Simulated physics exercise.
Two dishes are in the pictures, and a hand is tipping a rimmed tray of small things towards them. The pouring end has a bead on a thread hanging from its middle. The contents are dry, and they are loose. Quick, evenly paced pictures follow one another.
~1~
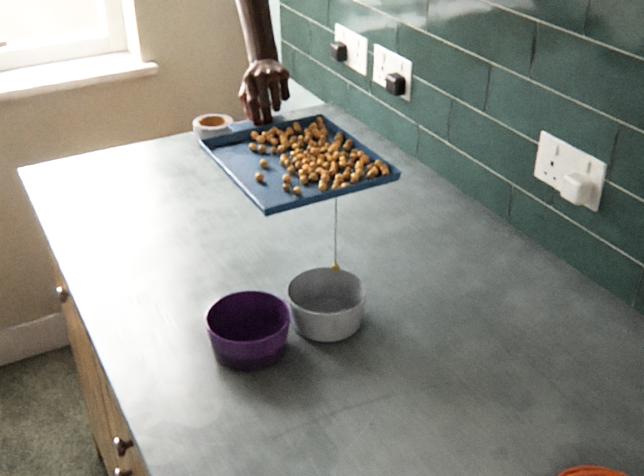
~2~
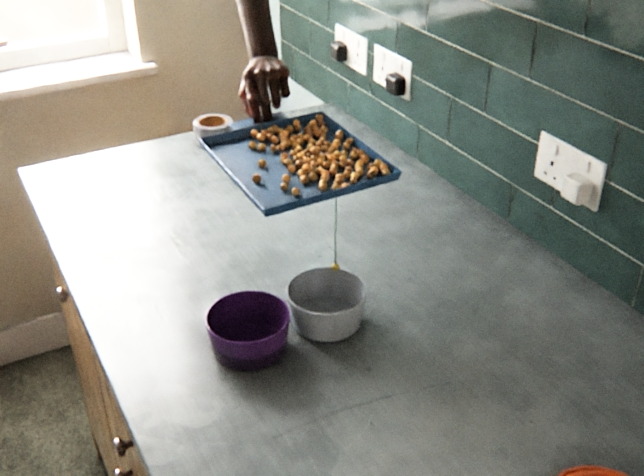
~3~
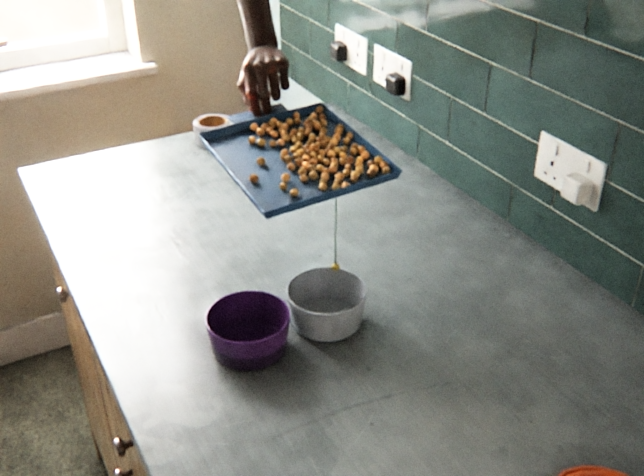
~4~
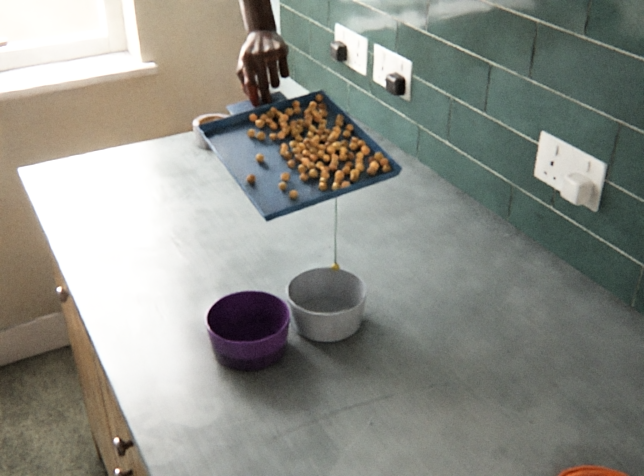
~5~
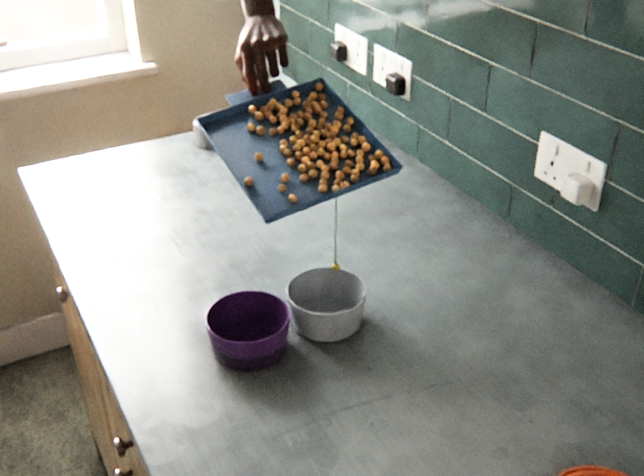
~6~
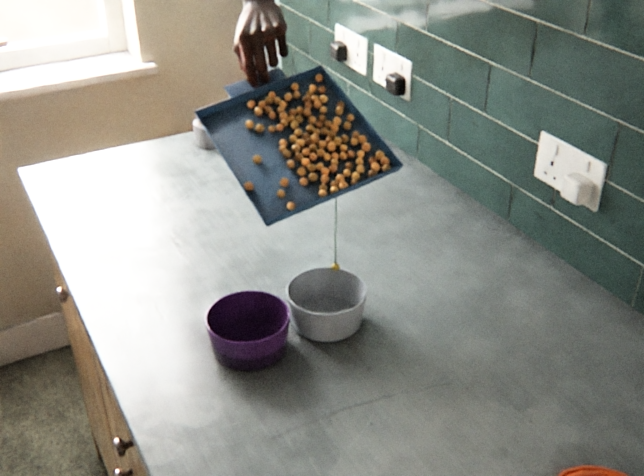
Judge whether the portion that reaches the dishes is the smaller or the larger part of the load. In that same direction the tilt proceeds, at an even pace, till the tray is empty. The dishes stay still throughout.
It is the larger part.
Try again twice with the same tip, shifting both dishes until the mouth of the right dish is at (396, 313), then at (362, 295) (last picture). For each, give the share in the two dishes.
Trial 1 around 0 percent, trial 2 around 60 percent.
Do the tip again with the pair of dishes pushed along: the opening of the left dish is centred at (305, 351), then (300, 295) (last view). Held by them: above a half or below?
For the two tries in order: Not as much as half, exceeding half.
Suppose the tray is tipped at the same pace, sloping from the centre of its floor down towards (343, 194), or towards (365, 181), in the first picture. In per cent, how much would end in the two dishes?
About 30 % and 0 %.
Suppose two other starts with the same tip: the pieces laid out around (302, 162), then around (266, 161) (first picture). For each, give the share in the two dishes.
80 % and 70 %.
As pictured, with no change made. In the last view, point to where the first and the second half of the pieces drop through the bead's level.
About (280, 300) to begin with, then about (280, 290).
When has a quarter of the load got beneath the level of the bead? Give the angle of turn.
Roughly 70 degrees from level.
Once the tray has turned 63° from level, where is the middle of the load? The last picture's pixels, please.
I'd mark it close to (290, 217).
Shortly afterwards, tray tipped steeply; near two thirds on the tray; a little in the left dish; a little in the right dish; only a few outside both; near a quarter in the air.
Next, tray tipped past a quarter turn; only a few on the tray; near half in the left dish; near a third in the right dish; a little outside both; a little in the air.
Some moments later, tray tipped past a quarter turn; near half in the left dish; near a third in the right dish; near a quarter outside both.
In the end, tray tipped past a quarter turn; near half in the left dish; near a third in the right dish; near a quarter outside both.
